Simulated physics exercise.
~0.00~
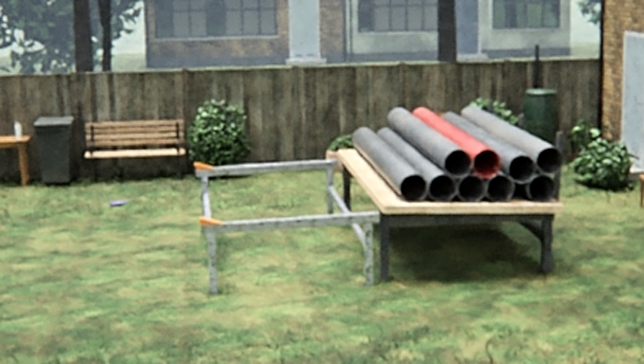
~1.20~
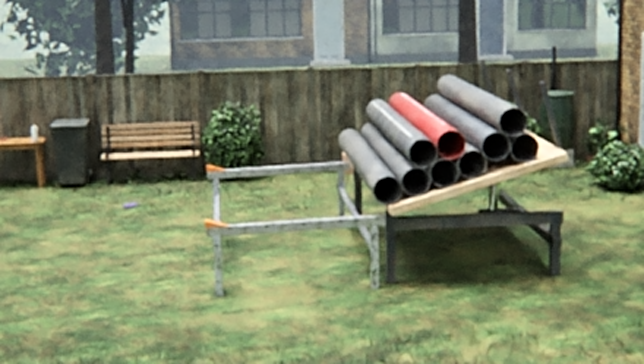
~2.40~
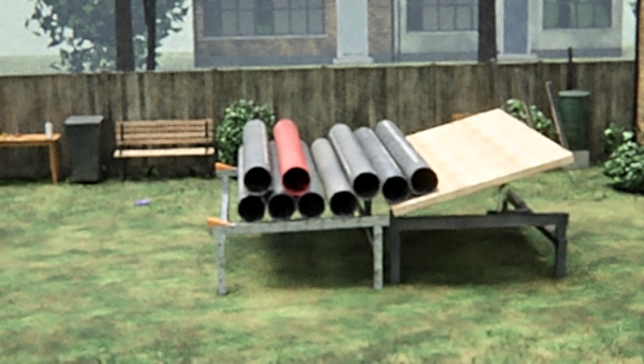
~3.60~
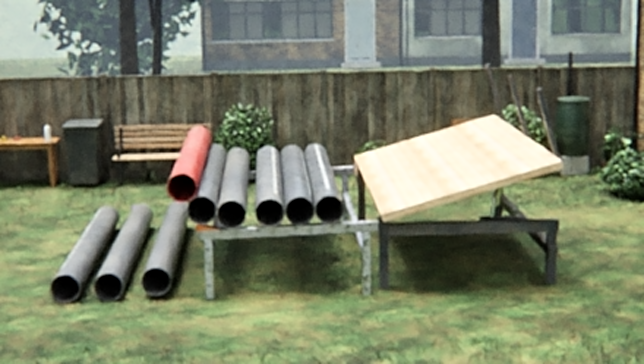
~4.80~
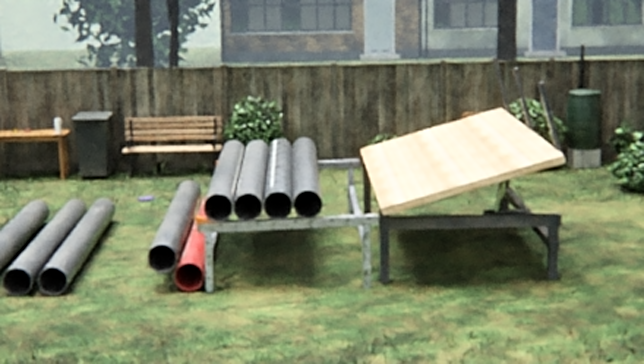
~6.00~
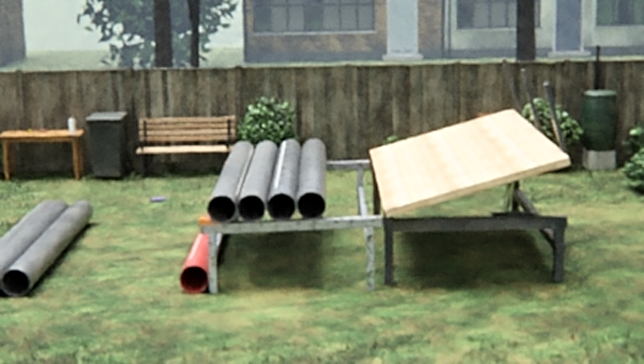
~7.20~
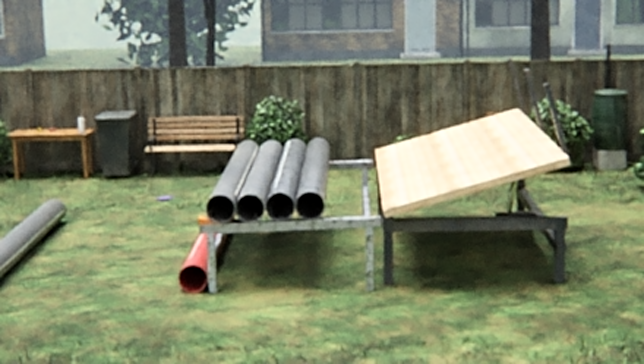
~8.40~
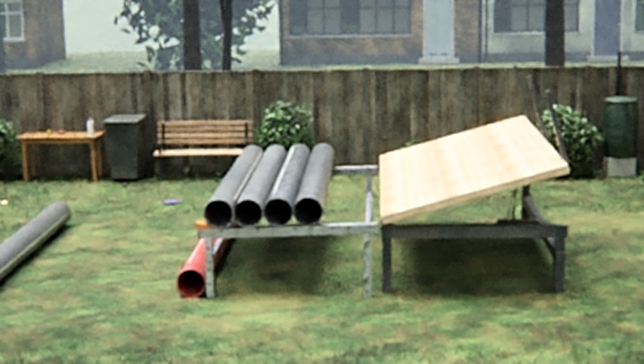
On a lawn before a wooden fence, a deck tilts up and its stacked plastic pipes roll left onto a metal rack; several, including the red one, drop off the far end, leaving four on the rack and the red pipe on the grass beneath its end.
